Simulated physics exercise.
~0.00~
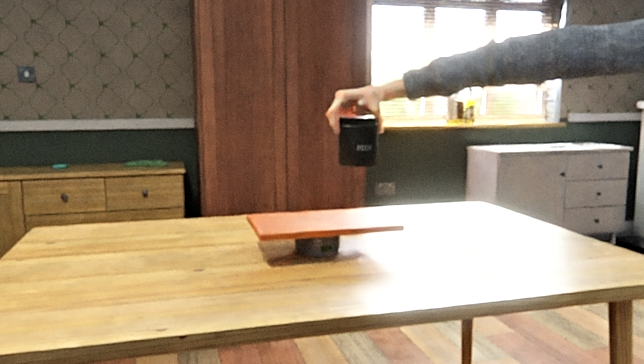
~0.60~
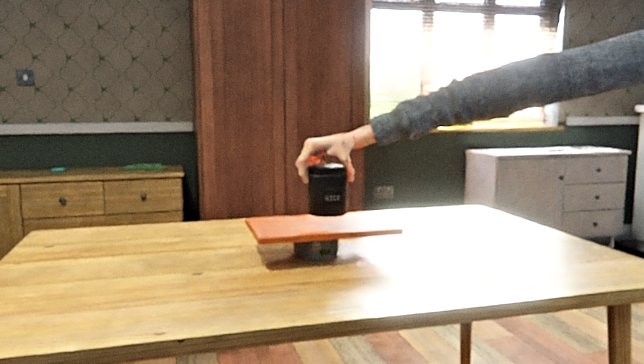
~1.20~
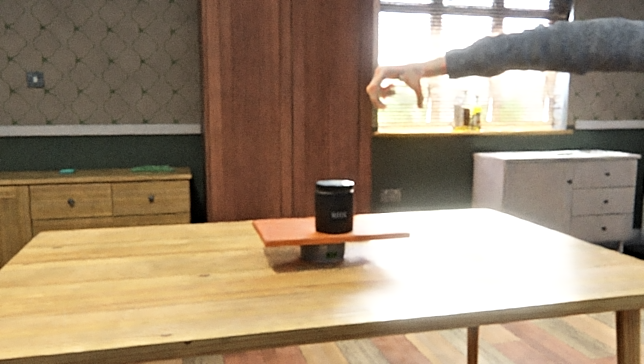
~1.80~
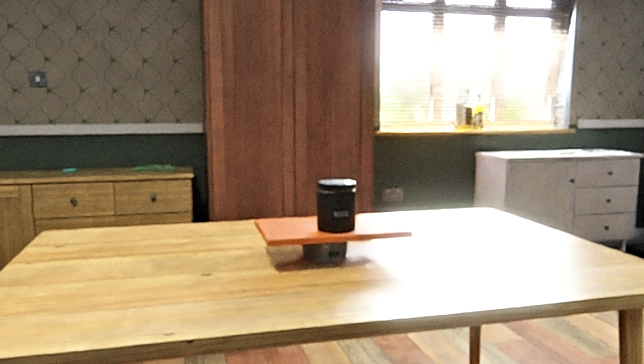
A hand carried a black jar left and down over a wooden table and set it upright on an orange lid balanced on a small grey tub, then let go and drew back out of view, leaving the little stack standing steady.
